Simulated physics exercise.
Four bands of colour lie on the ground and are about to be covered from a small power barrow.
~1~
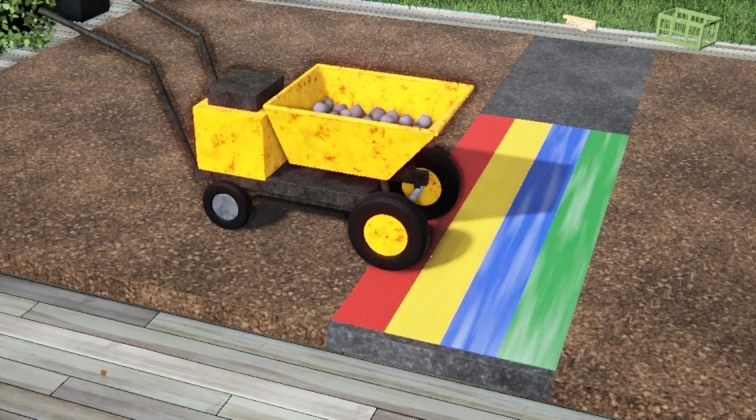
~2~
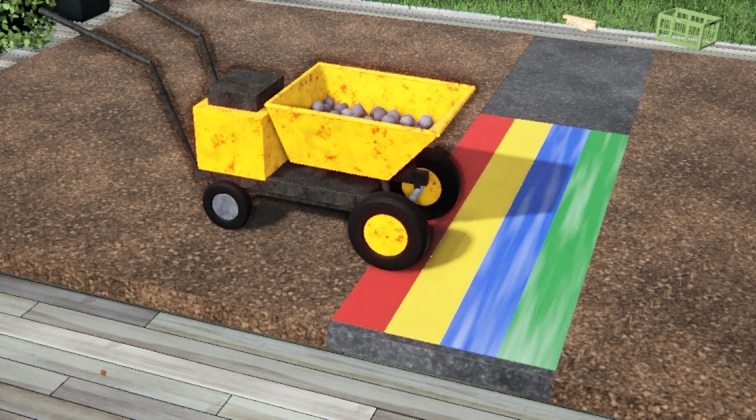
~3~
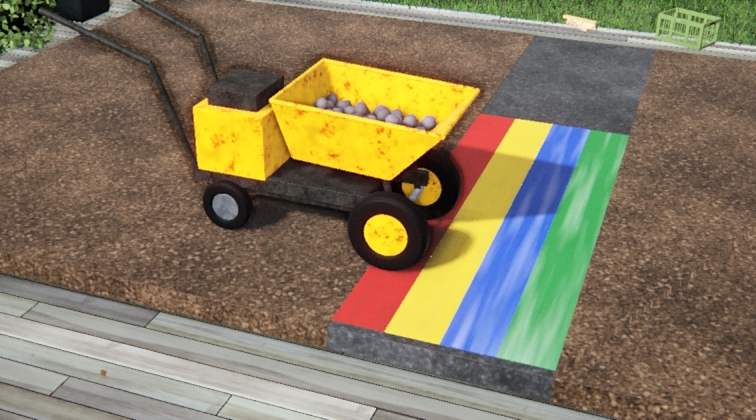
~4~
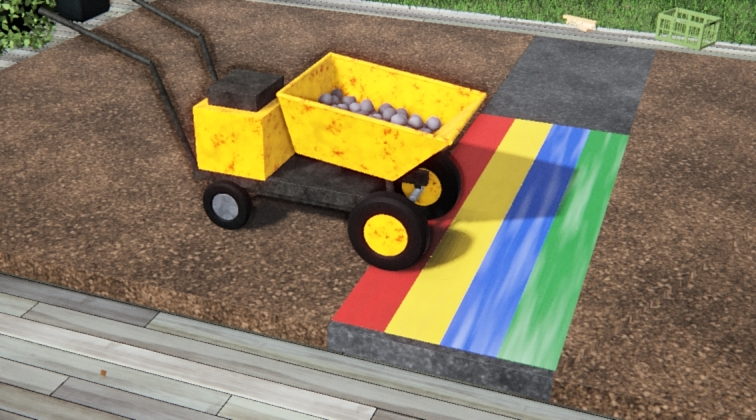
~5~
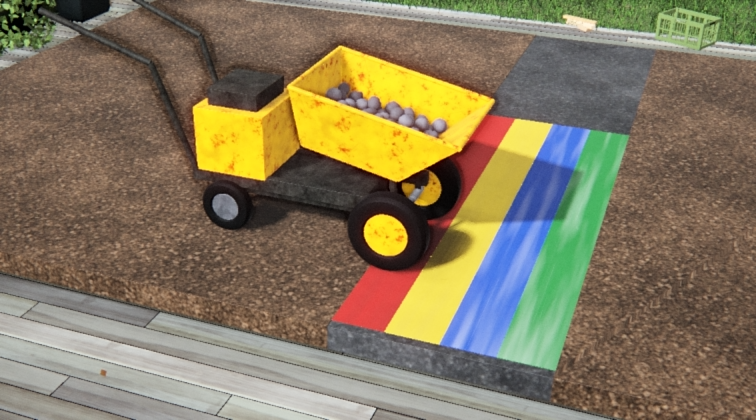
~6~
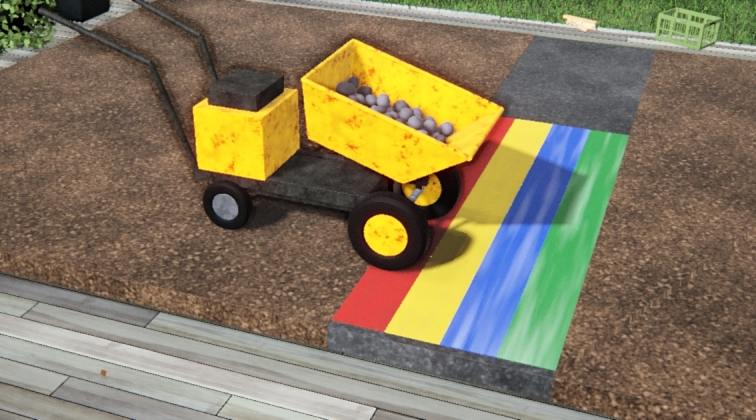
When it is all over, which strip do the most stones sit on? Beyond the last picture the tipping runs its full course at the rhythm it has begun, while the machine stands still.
On the green strip.
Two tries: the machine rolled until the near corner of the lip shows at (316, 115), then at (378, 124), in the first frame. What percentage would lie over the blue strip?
Near 20 % and 40 %.
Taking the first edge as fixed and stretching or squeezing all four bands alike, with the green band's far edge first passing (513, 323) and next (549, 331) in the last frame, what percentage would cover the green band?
Roughly 10 per cent, then roughly 40 per cent.
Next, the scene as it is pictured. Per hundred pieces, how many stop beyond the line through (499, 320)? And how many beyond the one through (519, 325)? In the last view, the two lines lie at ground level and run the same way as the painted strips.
Close to 80 and 70 per cent respectively.
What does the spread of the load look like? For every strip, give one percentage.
Shares by strip - red: 0 per cent; yellow: 0 per cent; blue: 5 per cent; green: 40 per cent.
Just after the last frame, skip tipped steeply; every one in the skip.
A moment on, skip tipped right over; roughly two thirds in the skip; about a tenth over the blue strip; roughly a quarter over the green strip.
Further on, skip tipped right over; about a tenth in the skip; about a tenth over the blue strip; roughly half over the green strip; roughly a third off the paint.
When it is over, skip tipped right over; about a tenth in the skip; not one over the red strip; not one over the yellow strip; about a tenth over the blue strip; roughly half over the green strip; roughly a third off the paint.
